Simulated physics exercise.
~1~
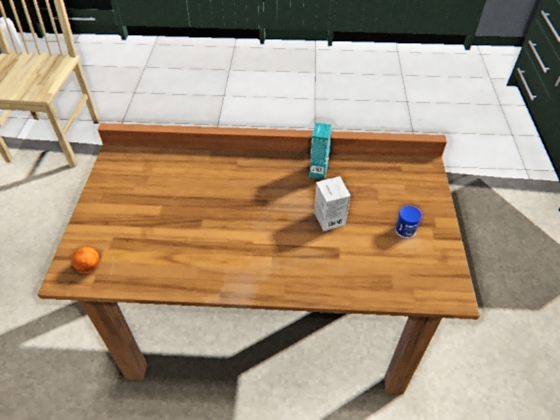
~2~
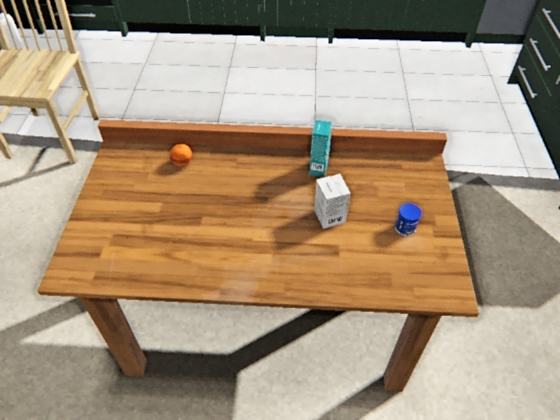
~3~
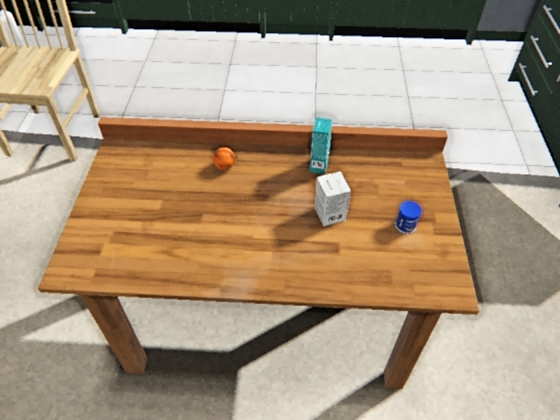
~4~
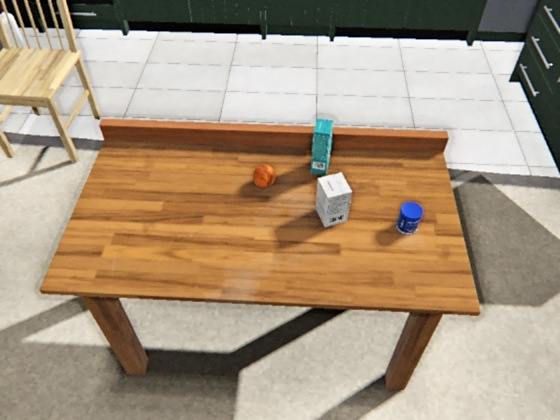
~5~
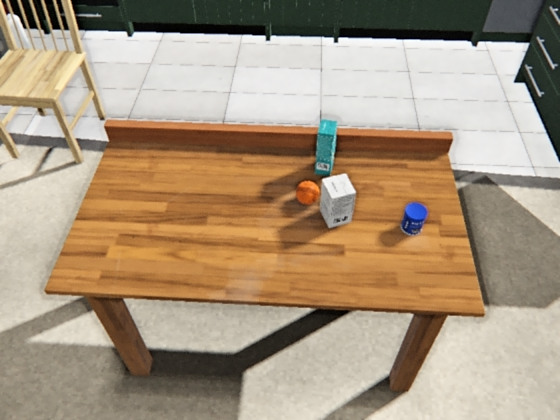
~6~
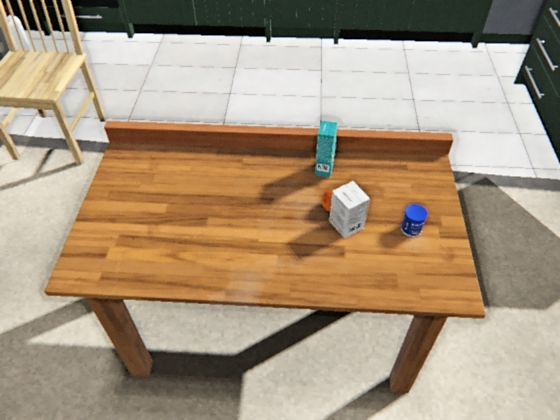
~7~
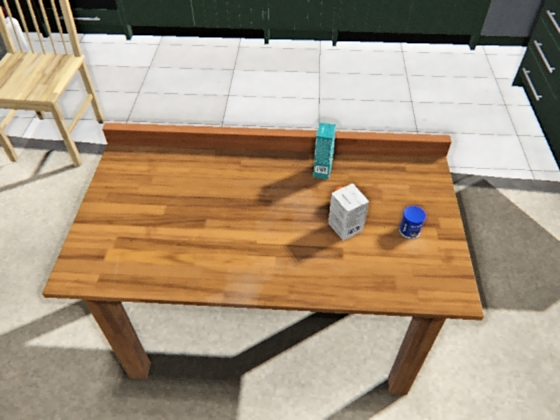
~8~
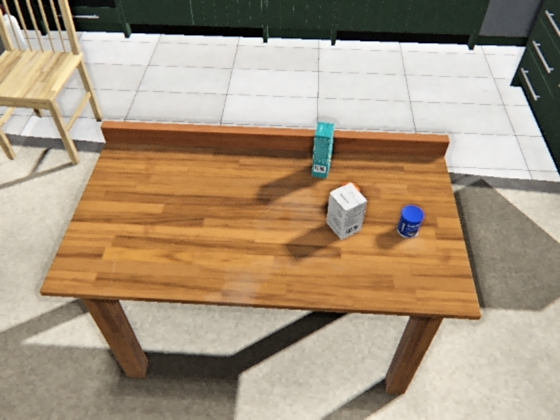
On a wooden table with a raised back edge, an orange ball moved from the front left to the back, then rolled right into a white carton, nudging it slightly, and ended up almost hidden behind it, while a turquoise carton and blue tin stayed put.
